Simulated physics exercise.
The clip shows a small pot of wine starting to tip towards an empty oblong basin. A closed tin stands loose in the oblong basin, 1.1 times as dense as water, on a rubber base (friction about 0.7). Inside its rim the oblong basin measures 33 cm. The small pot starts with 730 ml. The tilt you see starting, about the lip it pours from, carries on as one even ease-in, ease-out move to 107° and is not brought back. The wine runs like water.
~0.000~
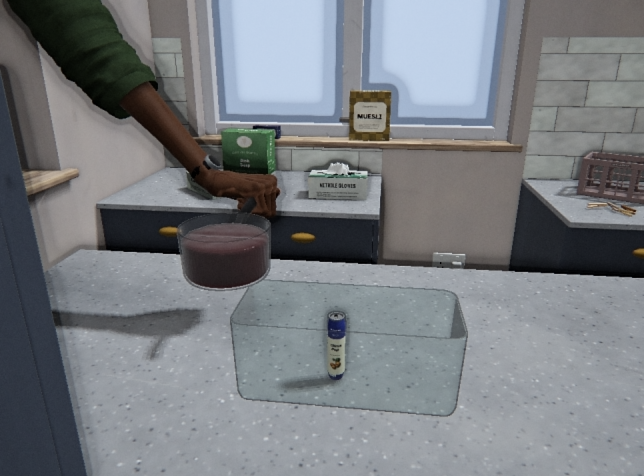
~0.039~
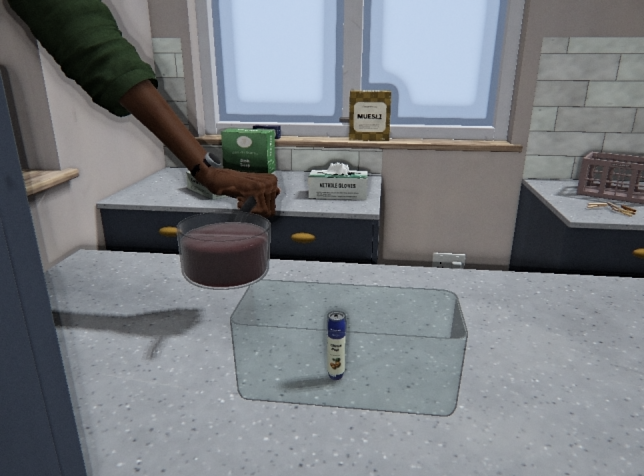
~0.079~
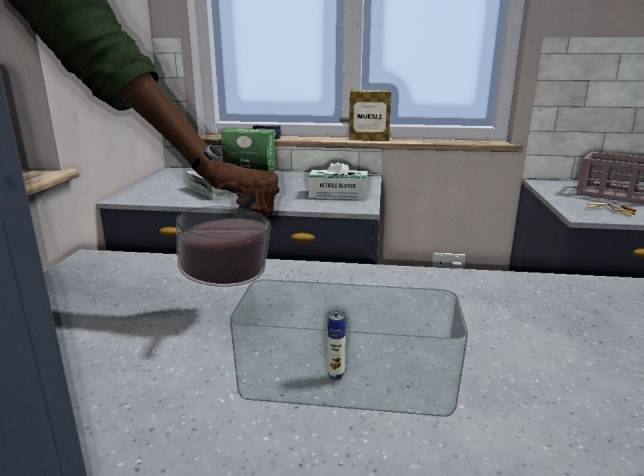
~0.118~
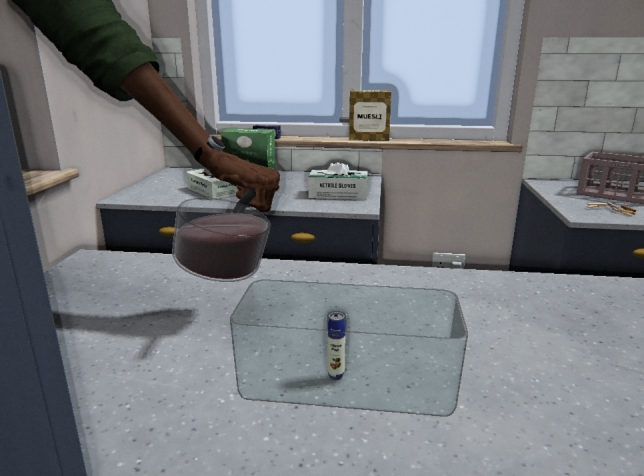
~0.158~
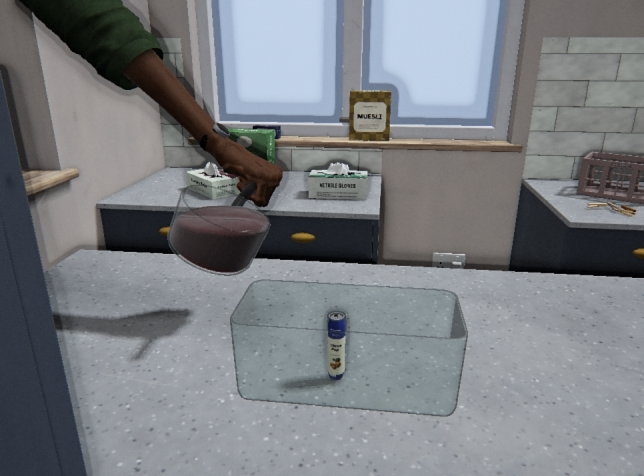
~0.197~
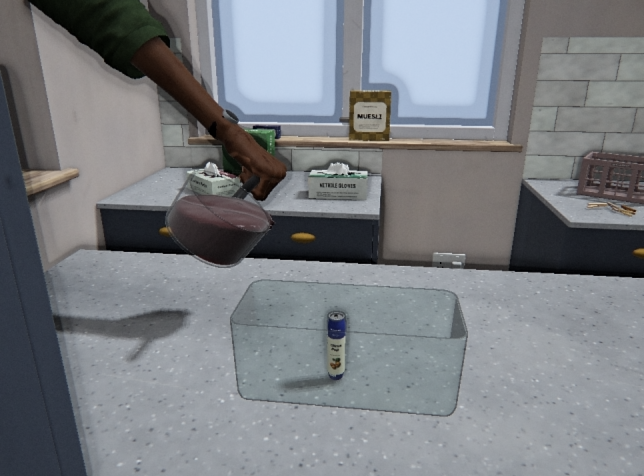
A dark-skinned hand in a green sleeve holds a small clear pot of dark reddish wine at the left, above a speckled grey counter in a kitchen seen from slightly above. A small blue-topped tin stands inside a clear oblong basin at centre, with boxes and a window behind. The hand rises as it tilts the pot gradually rightward, the wine shifting inside, while the view stays still.
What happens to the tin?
The tin stays up.
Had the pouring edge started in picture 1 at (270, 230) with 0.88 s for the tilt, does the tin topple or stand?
Then it goes over.
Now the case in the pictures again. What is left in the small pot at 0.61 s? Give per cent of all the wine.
Some 5 per cent.
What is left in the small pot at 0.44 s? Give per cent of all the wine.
Near 44 in a hundred.
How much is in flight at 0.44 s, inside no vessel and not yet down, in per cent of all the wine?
Near 50 in a hundred.
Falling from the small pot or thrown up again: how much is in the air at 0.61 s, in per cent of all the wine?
About 16 per cent.
By 0.44 s the tilt is 104° and 43 per cent is still to pour; the tin stands where it began.
By 0.61 s the tilt is 107° and 5 per cent is still to pour; the tin stands where it began.
By 0.79 s the tilt is 107° and 0 per cent is still to pour; the tin stands where it began.
By 0.99 s the tilt is 107° and 0 per cent is still to pour; the tin stands where it began.
At rest the tin stands where it began.
